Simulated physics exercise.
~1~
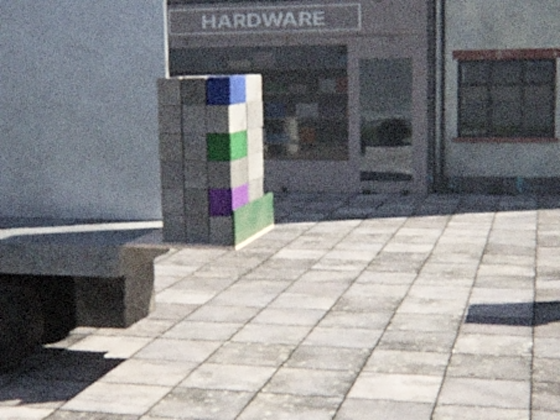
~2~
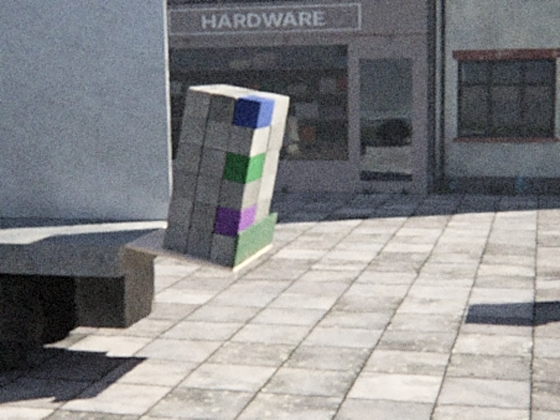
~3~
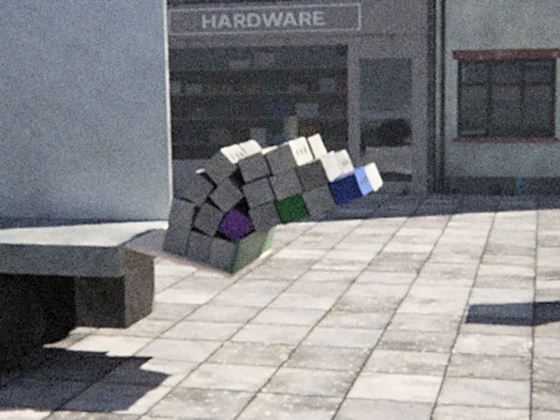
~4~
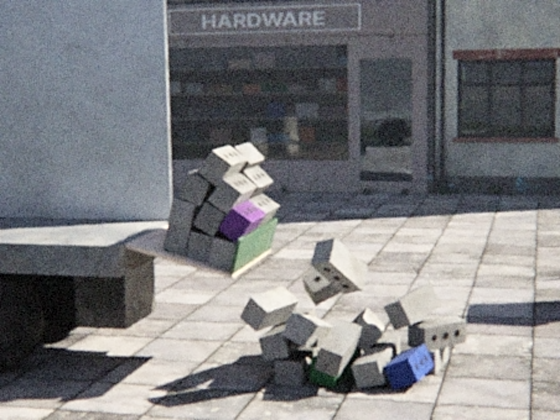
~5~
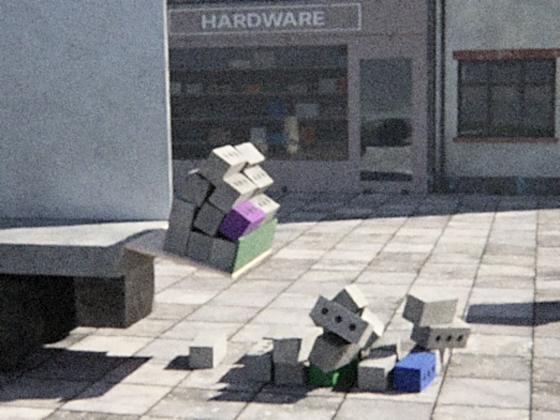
Stacked concrete blocks tilting on a lorry's tail lift, the upper ones toppling right onto paving, the purple one staying aboard.
